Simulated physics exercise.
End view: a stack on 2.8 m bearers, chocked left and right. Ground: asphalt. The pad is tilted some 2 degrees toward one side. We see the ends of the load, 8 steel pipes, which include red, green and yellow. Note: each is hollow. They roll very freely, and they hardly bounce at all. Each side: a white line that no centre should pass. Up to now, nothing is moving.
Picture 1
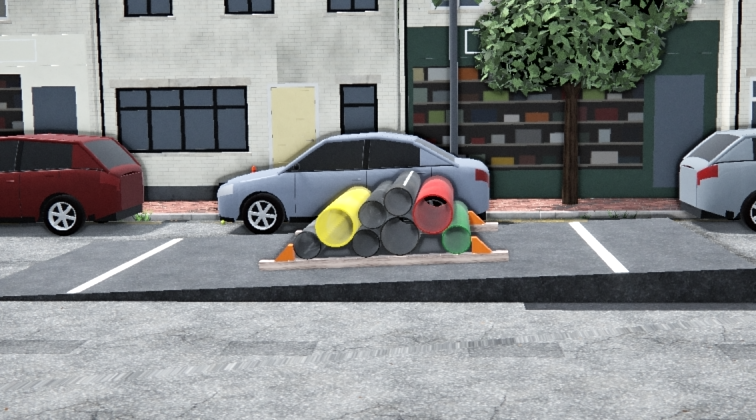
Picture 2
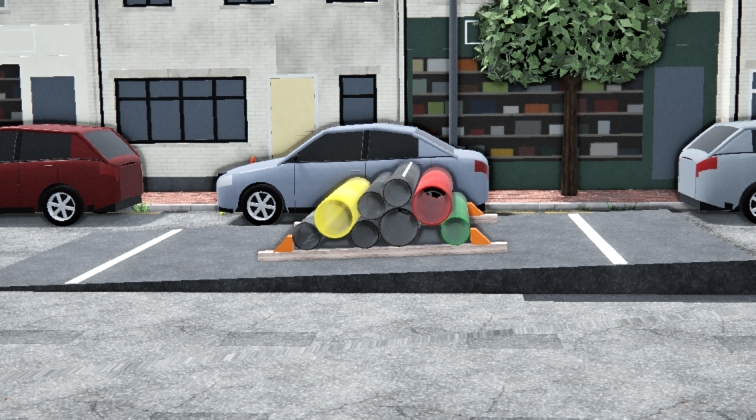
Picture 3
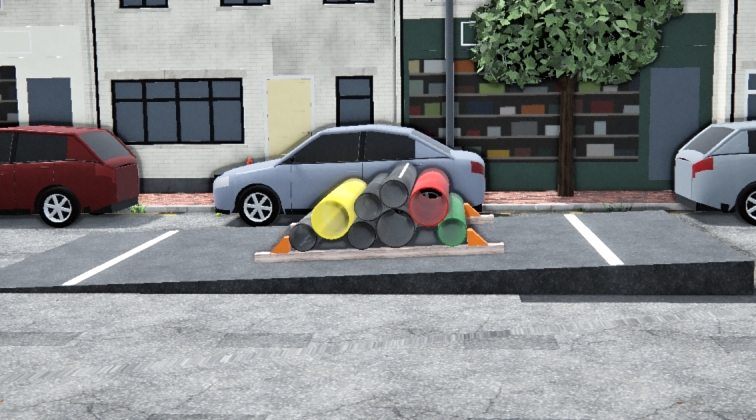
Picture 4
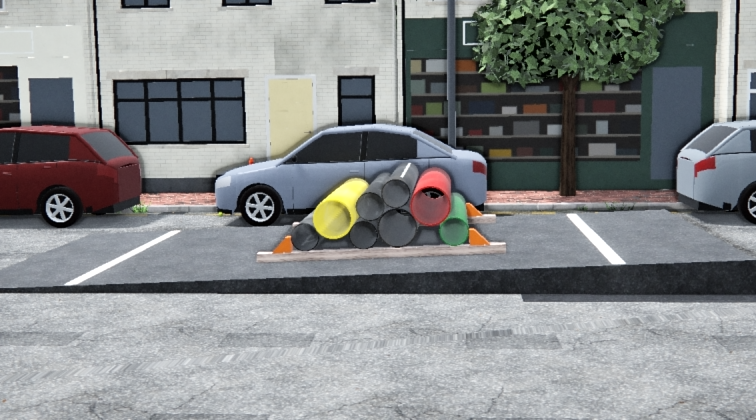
Nothing in the stack of hollow pipes moves, seen end-on and chocked with orange wedges at left and right, on a grey pad sloping gently down to the left beside a street. Yellow sits left of centre, red upper right and green low at right among dark grey ones, with parked cars, buildings and a tree behind. Only the view shifts very slightly, while everything in it stays still.
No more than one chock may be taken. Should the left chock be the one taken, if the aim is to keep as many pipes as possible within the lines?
No, the right one.
Chock on the left freed, after 4.1 s, red is on the bearers, 105 cm from the bearers' left end, rolling left; green is on the bearers, 115 cm from the bearers' right end, rolling left; yellow is off the bearers, 25 cm short of the left line, rolling left; 1 past a line.
Chock on the left freed, at the end, red is past the left line; green is past the left line; yellow is past the left line; 8 past a line.
Chock on the right freed, after 3.5 s, red is on the bearers, 70 cm from the bearers' right end; green is off the bearers, 25 cm short of the right line, rolling right; yellow is up on others, 90 cm from the bearers' left end; 0 past a line.
Chock on the right freed, at the end, red is on the bearers, 60 cm from the bearers' right end; green is off the bearers, 90 cm short of the right line; yellow is on the bearers, 95 cm from the bearers' left end; 0 past a line.
